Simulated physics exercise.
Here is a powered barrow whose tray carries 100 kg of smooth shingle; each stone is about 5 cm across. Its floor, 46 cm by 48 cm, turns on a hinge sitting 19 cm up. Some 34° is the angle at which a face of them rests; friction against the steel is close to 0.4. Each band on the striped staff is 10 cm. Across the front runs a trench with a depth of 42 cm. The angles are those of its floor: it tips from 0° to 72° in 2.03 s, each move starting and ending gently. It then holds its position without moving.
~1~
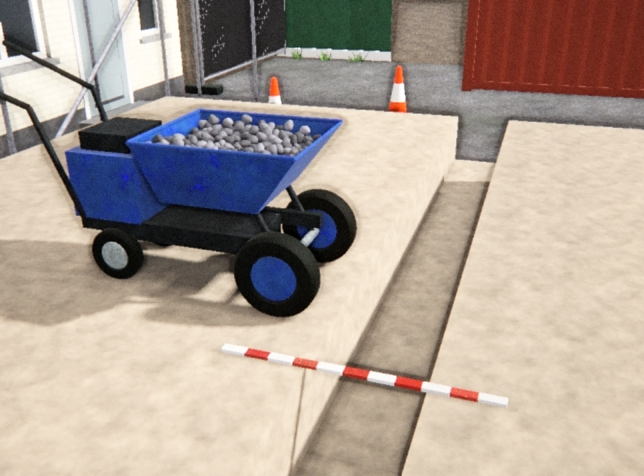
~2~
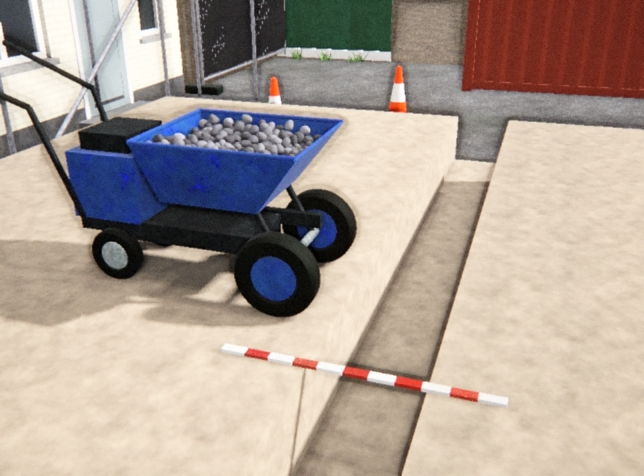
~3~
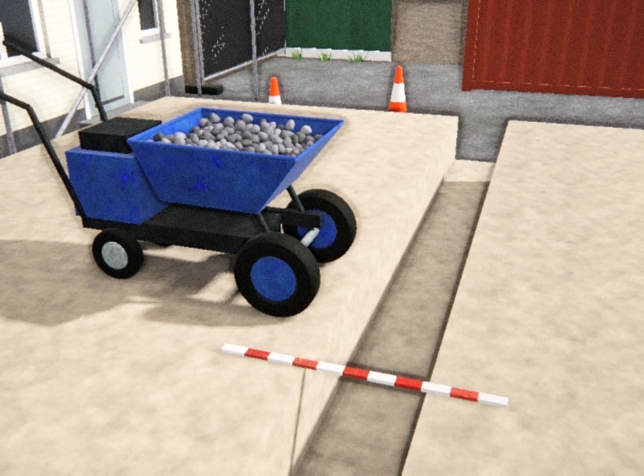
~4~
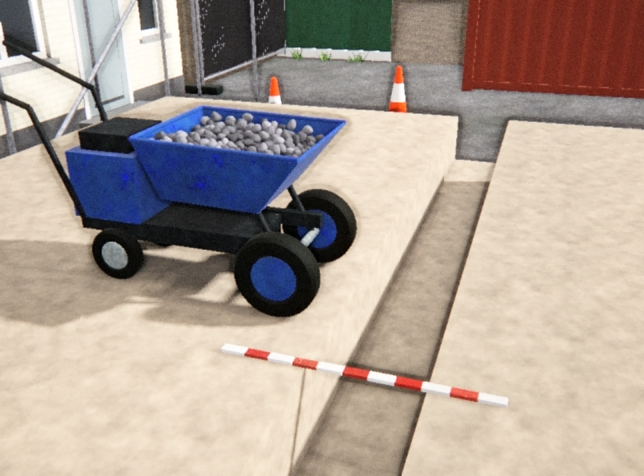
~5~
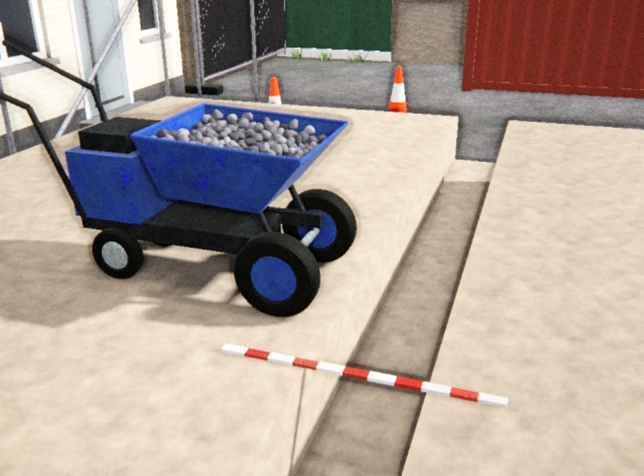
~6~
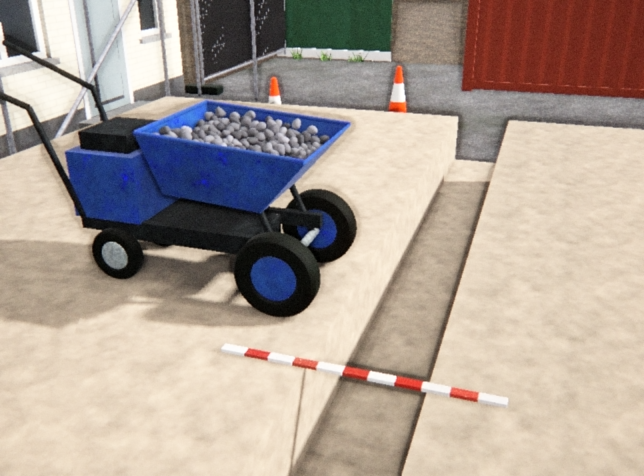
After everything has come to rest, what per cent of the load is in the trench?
I would say 50 percent.
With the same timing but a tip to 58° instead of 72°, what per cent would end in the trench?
Roughly 55%.
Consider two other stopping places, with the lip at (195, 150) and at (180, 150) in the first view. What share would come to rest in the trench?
Result: Close to 95 then close to 80 per cent.
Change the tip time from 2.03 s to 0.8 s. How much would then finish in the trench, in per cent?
In that case, around 30%.
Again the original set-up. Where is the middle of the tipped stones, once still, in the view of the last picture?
Middle at around (456, 306), I'd say.
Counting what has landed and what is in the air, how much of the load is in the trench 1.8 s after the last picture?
Roughly 25% by that time.
Then, 1.2 s after the last picture the floor is at 61°, 95 % in the tray, 5 % in the trench; the foremost stones are at (443, 267).
Then, 1.8 s after the last picture the floor is at 72°, 28 % in the tray, 27 % in the trench, 45 % past the trench; the foremost stones are at (615, 341).
Then, 2.2 s after the last picture the floor is at 72°, 7 % in the tray, 41 % in the trench, 51 % past the trench; the foremost stones are past the picture's edge.
Then, 4.1 s after the last picture the floor is at 72°, 0 % in the tray, 50 % in the trench, 50 % past the trench; the foremost stones are past the picture's edge.
